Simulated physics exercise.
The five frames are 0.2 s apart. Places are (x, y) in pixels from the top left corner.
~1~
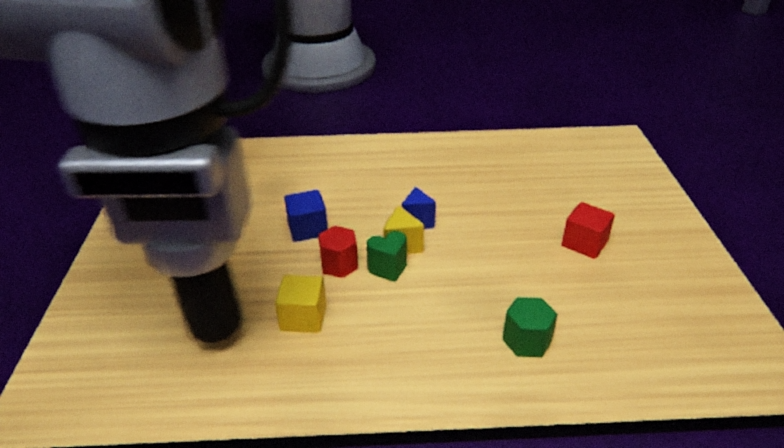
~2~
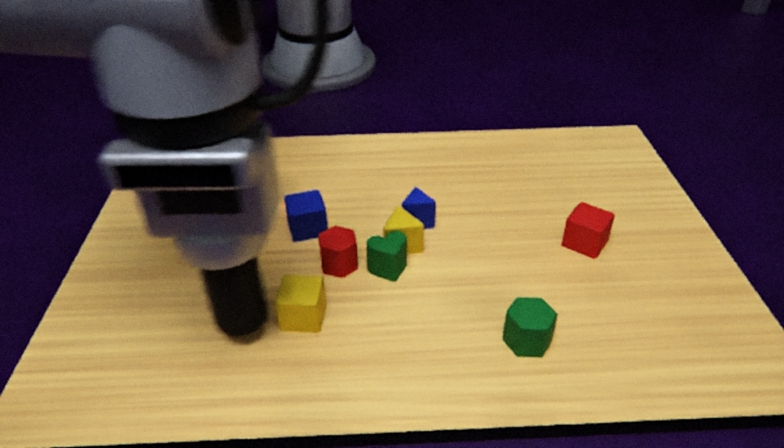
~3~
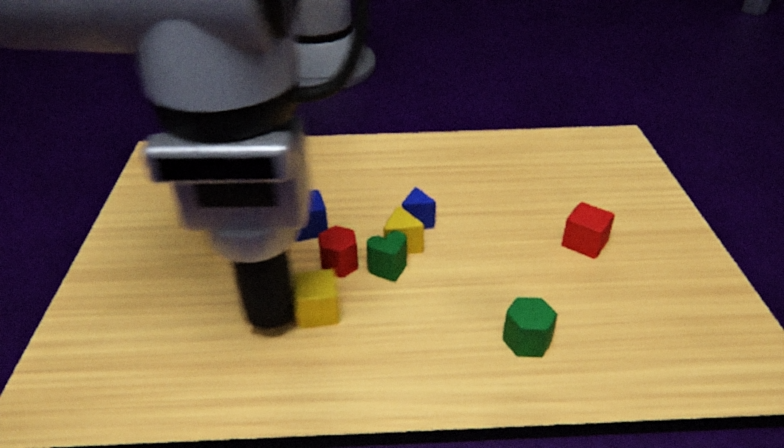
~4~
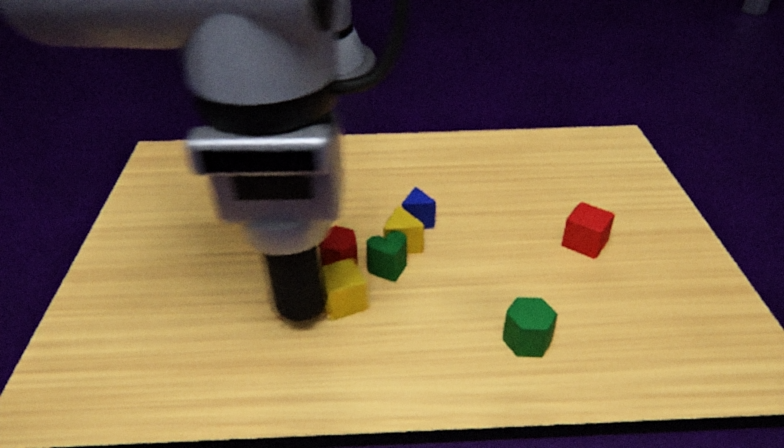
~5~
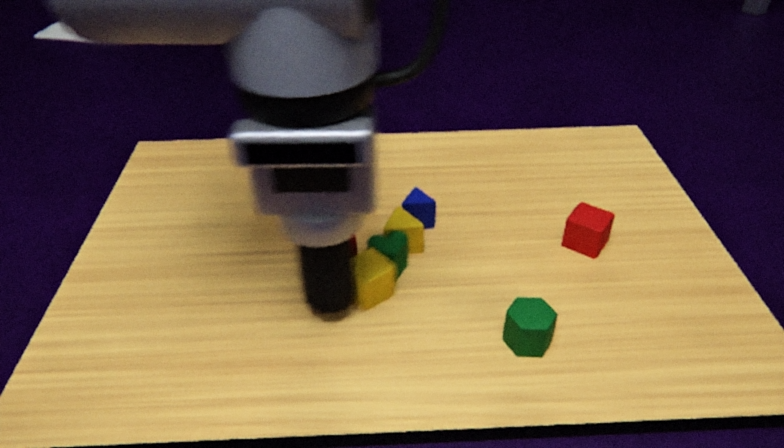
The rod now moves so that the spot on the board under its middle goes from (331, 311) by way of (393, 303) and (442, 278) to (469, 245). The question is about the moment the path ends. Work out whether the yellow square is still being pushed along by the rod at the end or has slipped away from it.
Looking at the end of the path, the yellow square is still being driven ahead.
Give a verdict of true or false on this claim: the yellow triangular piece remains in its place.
That claim is false.
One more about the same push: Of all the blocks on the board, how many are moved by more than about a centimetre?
Count: Three or more.
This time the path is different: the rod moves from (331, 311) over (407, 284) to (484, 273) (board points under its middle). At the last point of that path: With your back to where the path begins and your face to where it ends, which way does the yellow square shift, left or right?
Facing from start to end, it shifts left.
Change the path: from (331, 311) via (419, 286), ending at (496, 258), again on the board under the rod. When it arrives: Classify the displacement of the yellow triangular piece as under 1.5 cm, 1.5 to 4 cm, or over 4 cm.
Net shift: 1.5 to 4 cm.
On the path given first. One third of the way, rod at (394, 289); yellow square at (421, 247), turned 40° anticlockwise; green heart block at (417, 224), turned 20° anticlockwise; yellow triangular piece at (407, 207), turned 30° anticlockwise; blue triangular piece at (418, 194), turned 20° clockwise.
Two thirds of the way, rod at (443, 265); yellow square at (458, 221), turned 65° anticlockwise; green heart block at (439, 203), turned 45° anticlockwise; yellow triangular piece at (407, 204), turned 50° anticlockwise; blue triangular piece at (416, 189).
At the end, rod at (470, 232); yellow square at (471, 190), turned 100° anticlockwise; green heart block at (440, 182), turned 75° anticlockwise; yellow triangular piece at (407, 203), turned 55° anticlockwise; blue triangular piece at (413, 183), turned 70° anticlockwise.
